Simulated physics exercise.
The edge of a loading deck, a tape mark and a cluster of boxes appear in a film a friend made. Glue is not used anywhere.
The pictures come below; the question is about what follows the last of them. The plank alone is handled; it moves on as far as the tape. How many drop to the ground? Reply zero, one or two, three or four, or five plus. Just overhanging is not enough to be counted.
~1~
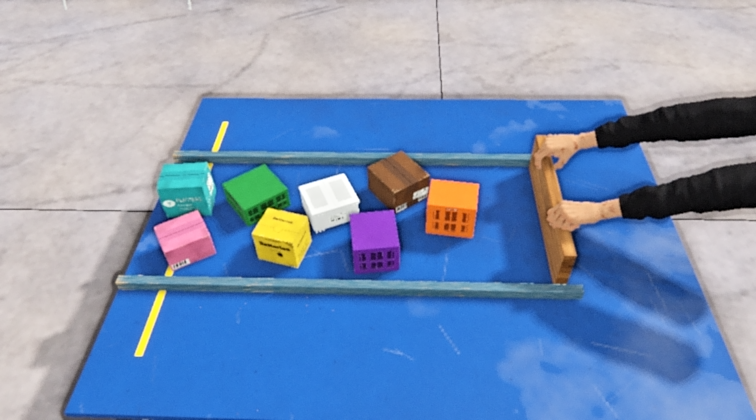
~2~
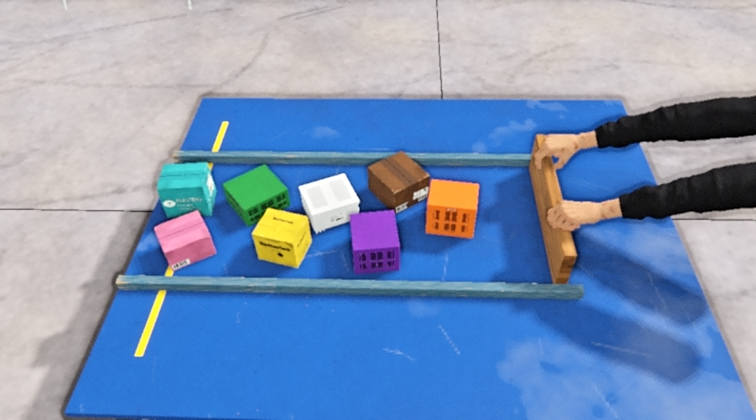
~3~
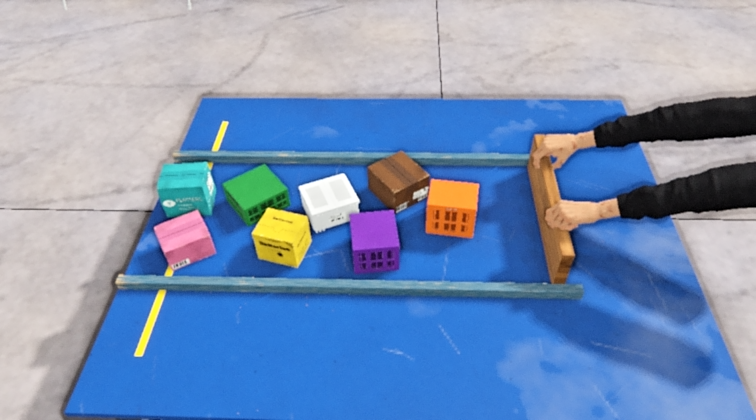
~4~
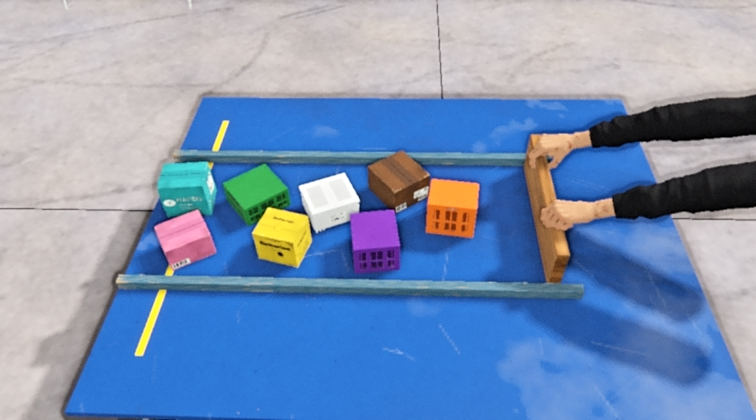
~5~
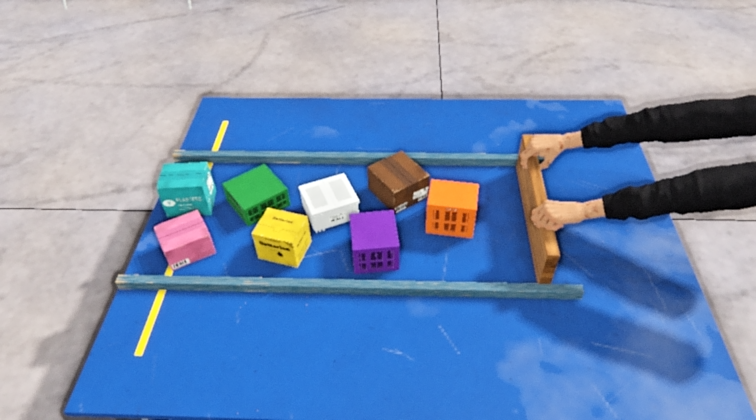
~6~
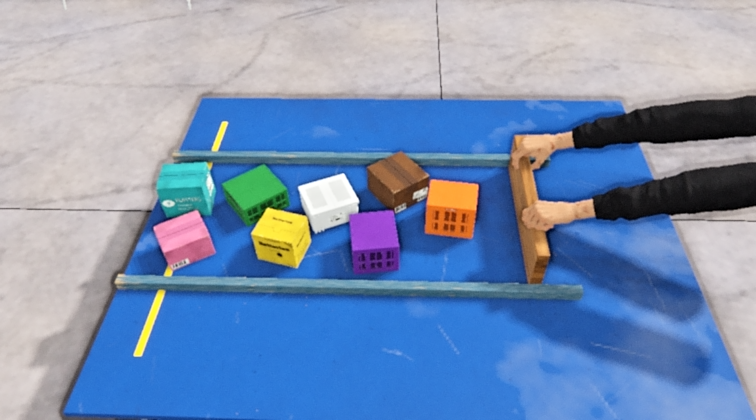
Five plus.
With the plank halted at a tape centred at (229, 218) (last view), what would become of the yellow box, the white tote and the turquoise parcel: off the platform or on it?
Short version: The yellow box sits tight, the white tote sits tight, the turquoise parcel heads down.
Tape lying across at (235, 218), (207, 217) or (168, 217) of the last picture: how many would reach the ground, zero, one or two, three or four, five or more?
Going through the places as listed, I'd say either three or four, then at least five, then 5 or more.
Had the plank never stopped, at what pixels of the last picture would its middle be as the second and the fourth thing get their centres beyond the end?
Around (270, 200); afterwards around (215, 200).
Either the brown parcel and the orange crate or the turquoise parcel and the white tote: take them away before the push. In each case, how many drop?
The first try gives 4, the second gives 3.
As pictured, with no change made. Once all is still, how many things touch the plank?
3 in contact.
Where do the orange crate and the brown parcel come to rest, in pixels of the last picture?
Reading them off: First (160, 207); then (178, 172).
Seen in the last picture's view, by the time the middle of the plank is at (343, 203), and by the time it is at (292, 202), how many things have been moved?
The count is 7 at the first point and 8 at the second.
Early on, none off yet; turquoise parcel at rest near (187, 190); pink box at rest near (184, 240); green crate at rest near (256, 195).
A while later, none off yet; turquoise parcel travelled about its own width near (158, 191); pink box at rest near (184, 240); green crate travelled about its own width near (215, 189).
Further along, one off so far; turquoise parcel down on the ground near (140, 287); pink box travelled about its own width near (130, 238); green crate leaning well over near (146, 182).
Finally, the number that fall off is five or more; lost, white tote, yellow box, green crate, pink box and turquoise parcel.
